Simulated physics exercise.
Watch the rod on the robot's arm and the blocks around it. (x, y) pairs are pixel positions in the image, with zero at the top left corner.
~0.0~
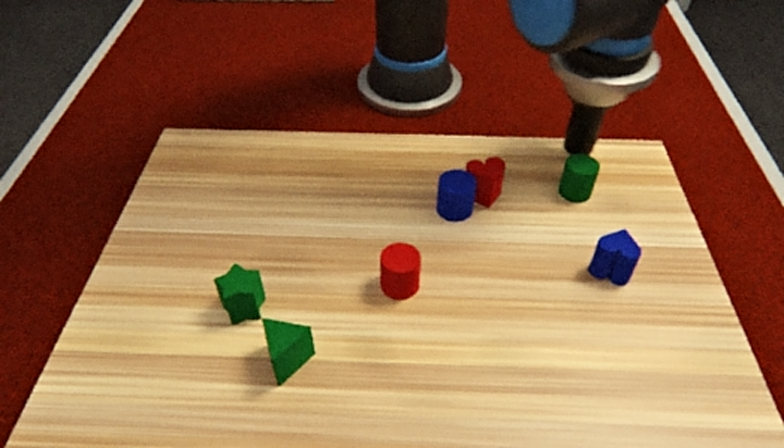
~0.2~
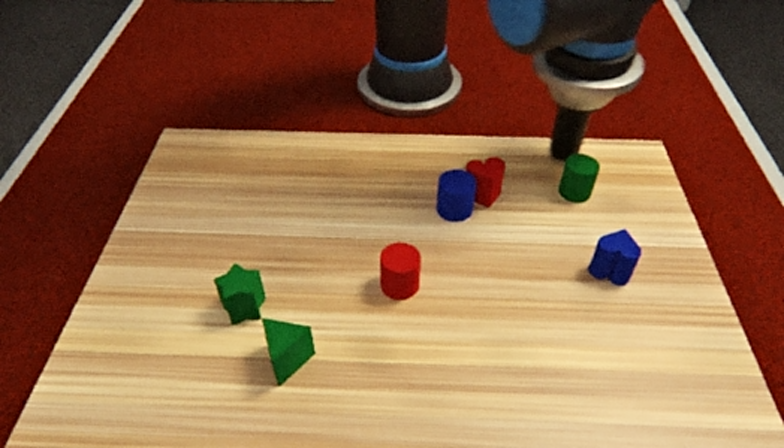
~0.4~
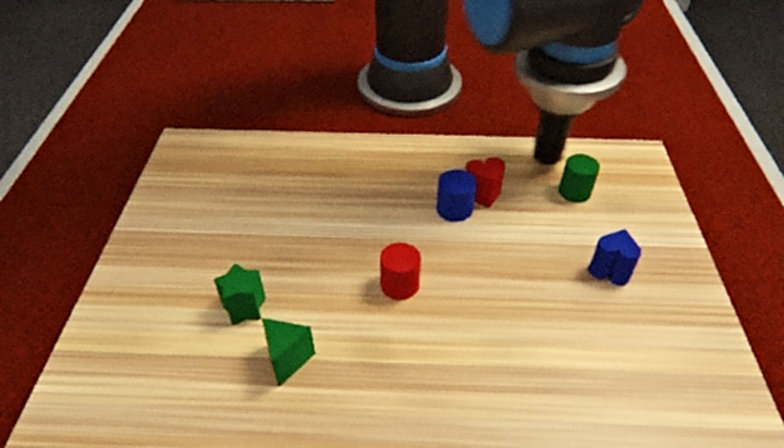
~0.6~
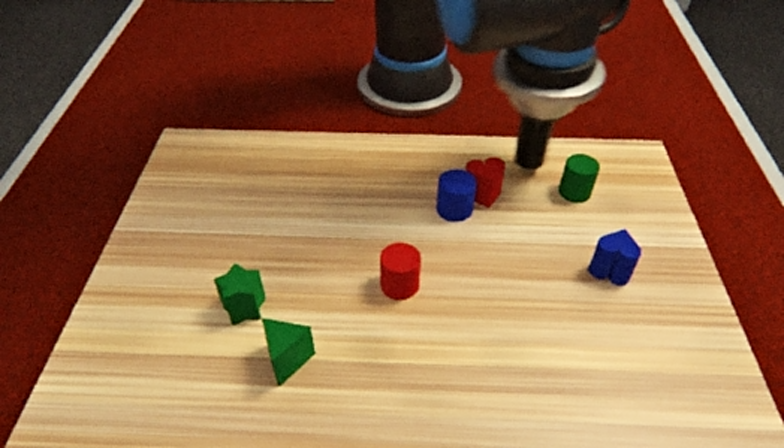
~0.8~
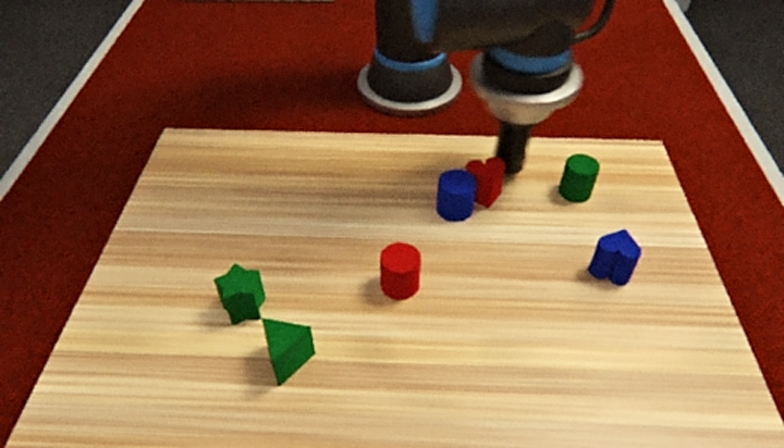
On a wooden board, a robot arm's rod moves left toward a red heart block.
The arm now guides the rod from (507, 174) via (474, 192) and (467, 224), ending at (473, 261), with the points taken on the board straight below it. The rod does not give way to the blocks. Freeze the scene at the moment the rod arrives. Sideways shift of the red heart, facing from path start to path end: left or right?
Right.
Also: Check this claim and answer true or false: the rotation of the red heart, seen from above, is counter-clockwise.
The statement is false.
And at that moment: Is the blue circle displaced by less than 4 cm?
My answer is no.
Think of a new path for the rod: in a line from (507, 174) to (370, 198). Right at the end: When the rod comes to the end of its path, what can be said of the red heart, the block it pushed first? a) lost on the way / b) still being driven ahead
My pick is a.
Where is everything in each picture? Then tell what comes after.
Tip of the rod at (578, 149), middles of tops, blue circle at (458, 181), red heart at (487, 166), green circle at (583, 163), in the first frame.
Rod at (564, 152), nothing pushed, in the second frame.
Rod at (547, 156), nothing pushed, in the third frame.
Rod at (529, 161), nothing pushed, in the fourth frame.
Rod at (508, 166), blue circle at (458, 181), red heart at (487, 166), green circle at (583, 163), in the fifth frame.
The first path, step by step. One third of the way, rod at (475, 184); blue circle at (429, 197); red heart at (452, 180), turned 20° clockwise.
Two thirds of the way, rod at (468, 215); blue circle at (399, 209); red heart at (437, 200), turned 75° clockwise.
At the end, rod at (474, 252); blue circle at (398, 209); red heart at (439, 204), turned 100° clockwise; green circle unmoved.
